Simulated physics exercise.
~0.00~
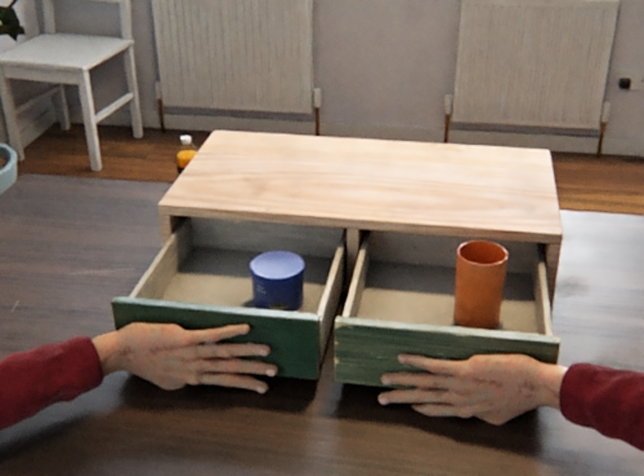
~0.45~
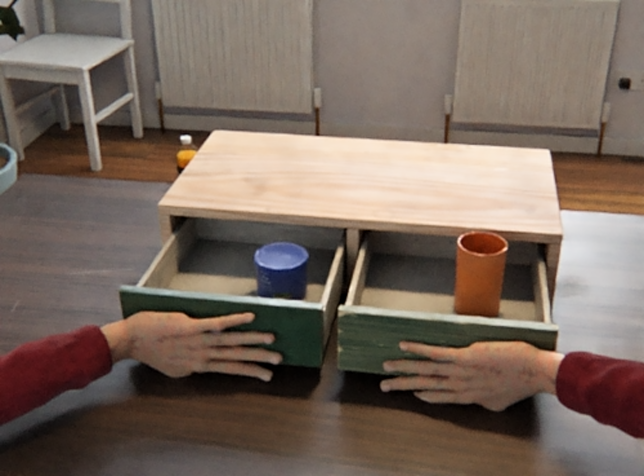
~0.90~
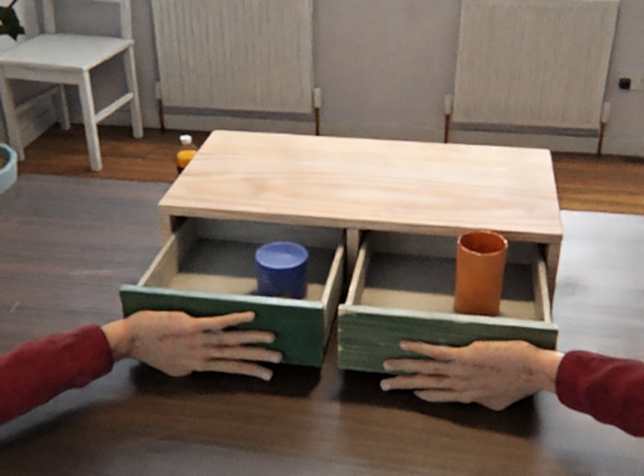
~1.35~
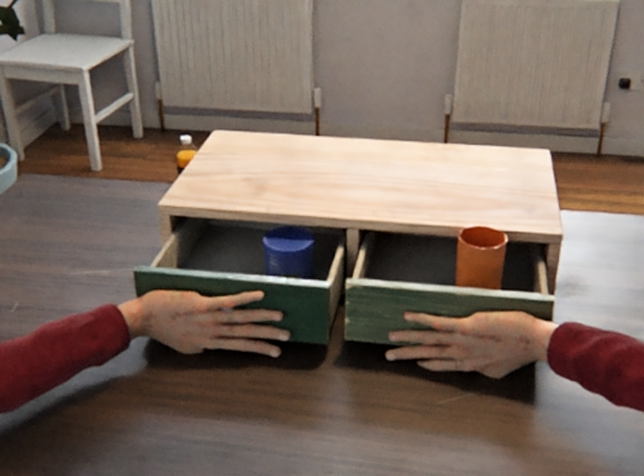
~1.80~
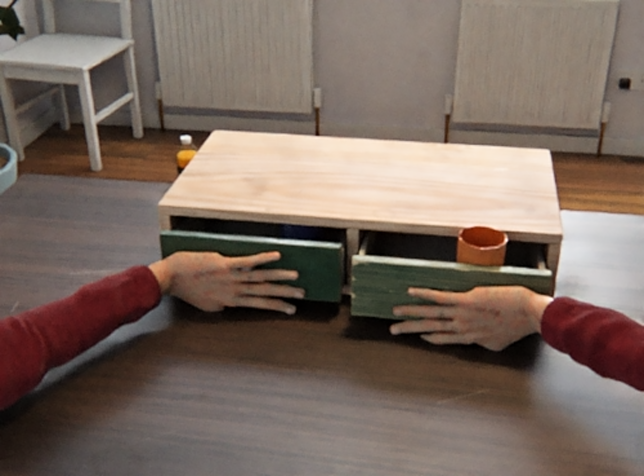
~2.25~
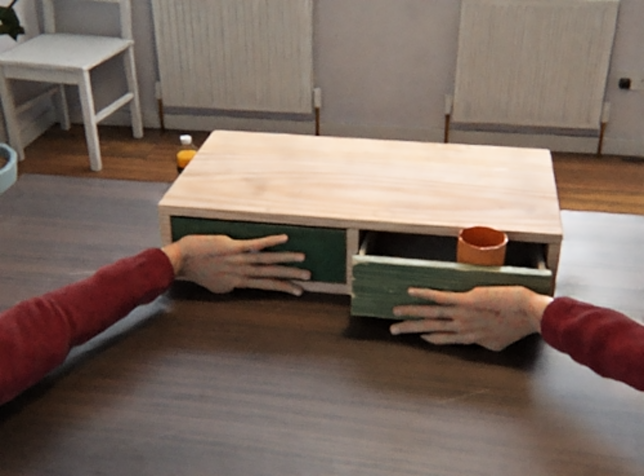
On a dark wooden table in a room with pale radiators and a white chair behind, a light wood chest is seen from the front and slightly above. Its two green-fronted drawers stand open, a blue tin in the left and a taller, upright orange beaker in the right. Two hands in dark red sleeves rest on the fronts and push both drawers inwards, pausing briefly before continuing. The left drawer slides fully shut, hiding the tin. The right one stops partway and stays ajar, the beaker's rim still showing above its front near the chest's top edge.
